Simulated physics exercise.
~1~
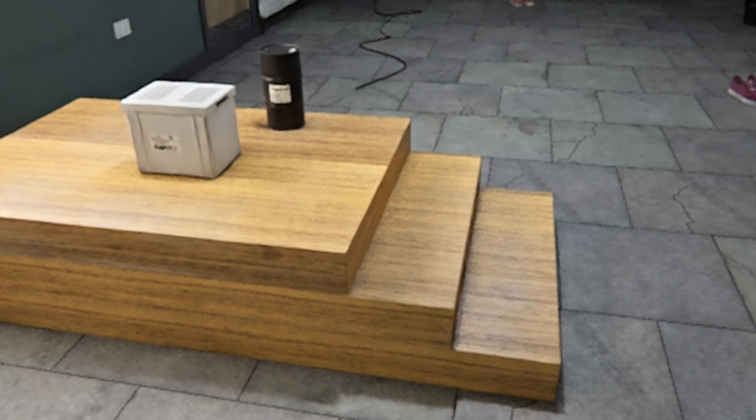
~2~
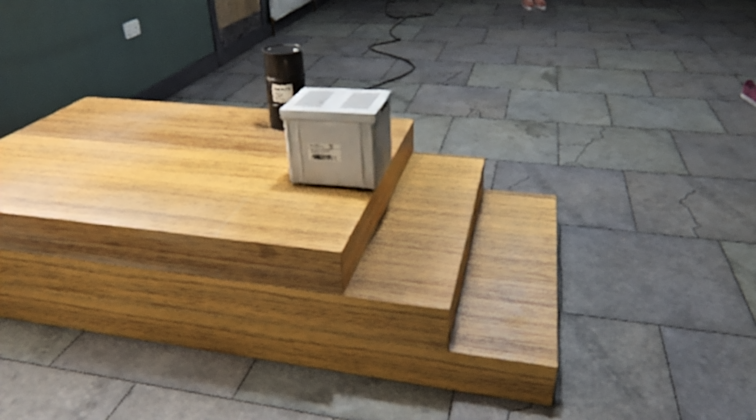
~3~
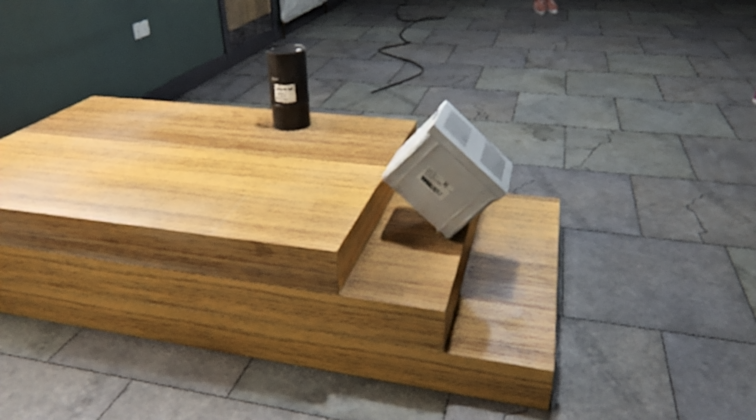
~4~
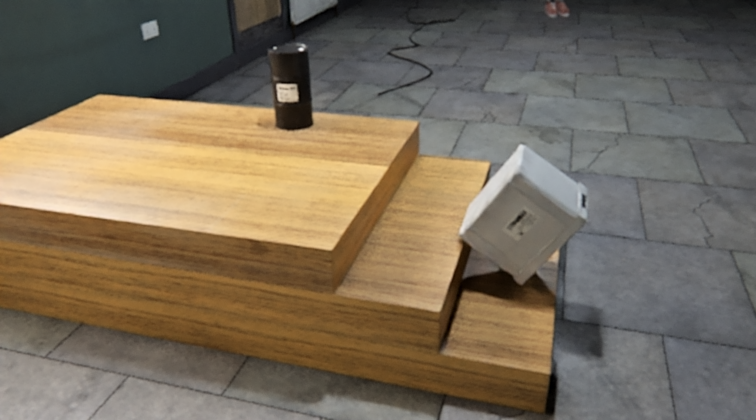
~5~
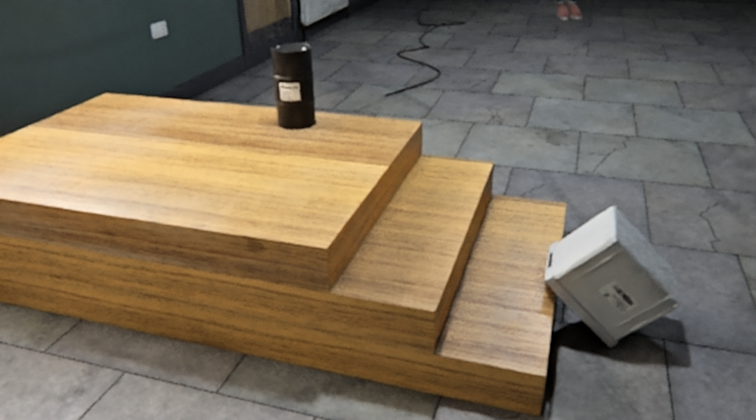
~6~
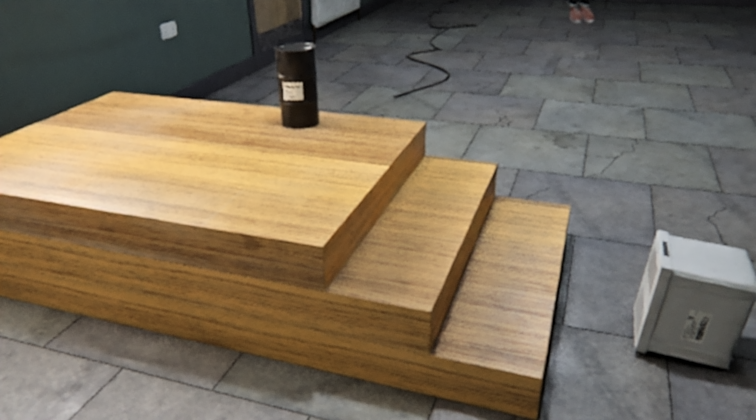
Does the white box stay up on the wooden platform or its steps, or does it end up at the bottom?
It ends up at the bottom, on the tiled floor to the right of the steps.
